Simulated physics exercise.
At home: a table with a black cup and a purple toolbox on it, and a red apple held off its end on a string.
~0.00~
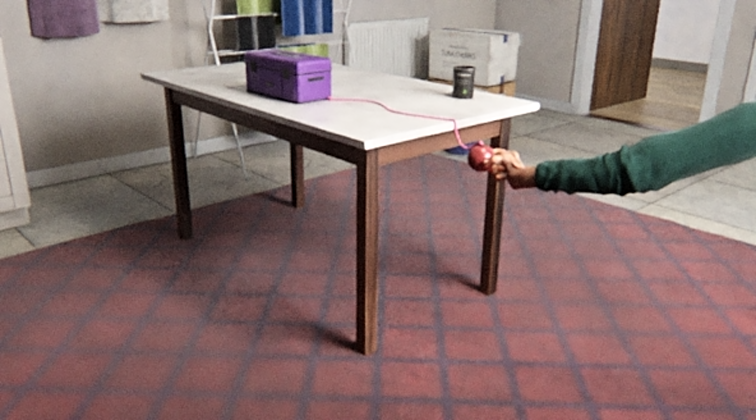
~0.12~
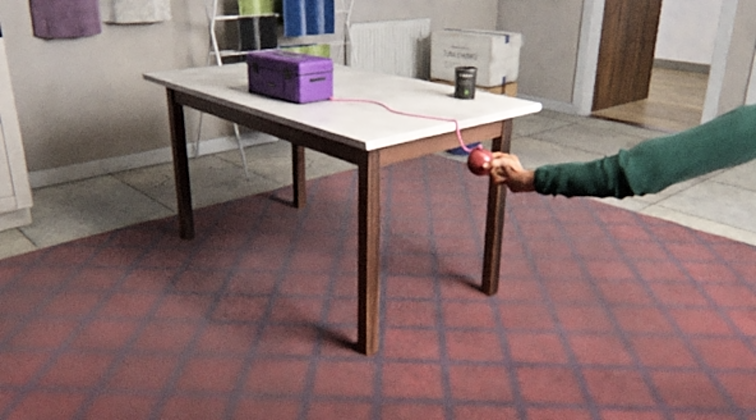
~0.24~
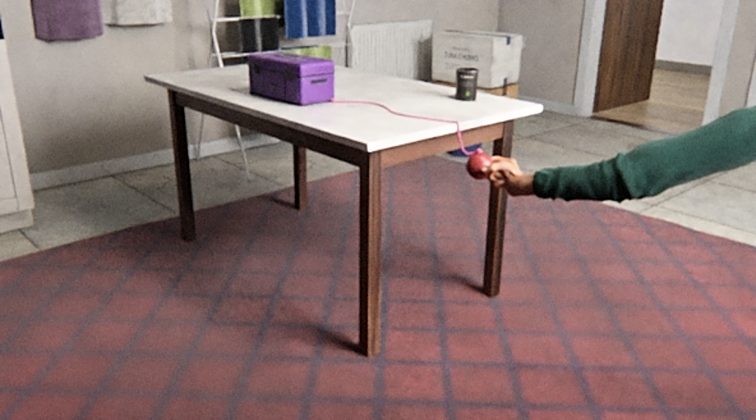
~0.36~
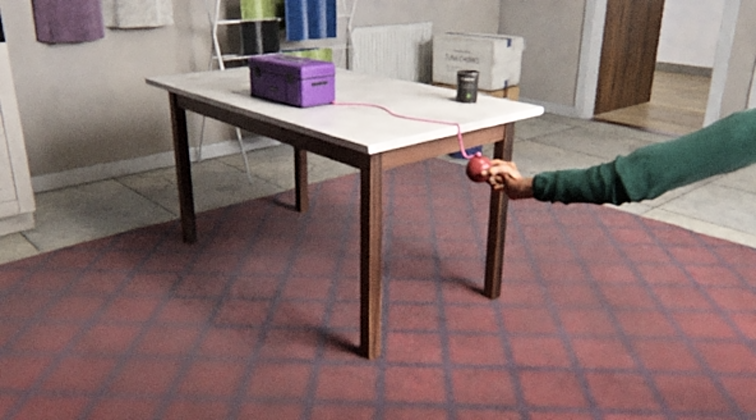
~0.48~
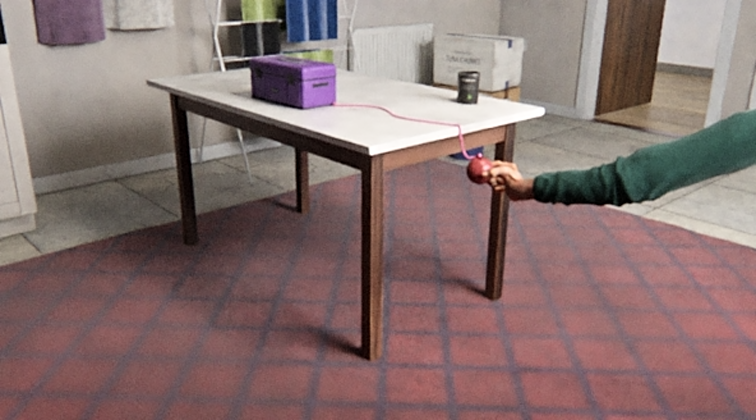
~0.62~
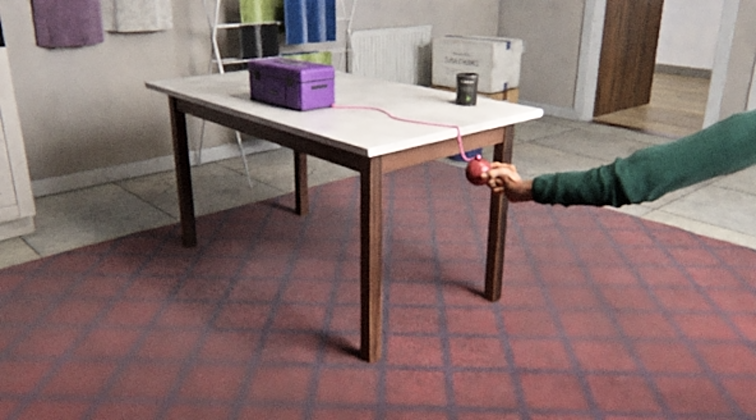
A hand in a green sleeve holds a red apple on a string, barely moving.
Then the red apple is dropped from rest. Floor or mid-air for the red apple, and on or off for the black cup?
In the end the red apple swings from the edge, the black cup stays on top.
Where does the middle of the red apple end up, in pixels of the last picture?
Its middle is at (467, 210).
After 1.08 s, apple below the edge near (431, 188); toolbox unmoved; cup unmoved.
After 1.68 s, apple below the edge near (466, 207); toolbox unmoved; cup unmoved.
After 2.60 s, apple below the edge near (460, 209); toolbox unmoved; cup unmoved.
At rest, apple below the edge near (467, 209); toolbox unmoved; cup unmoved. The red apple hangs in the air and the black cup remains where it stands.
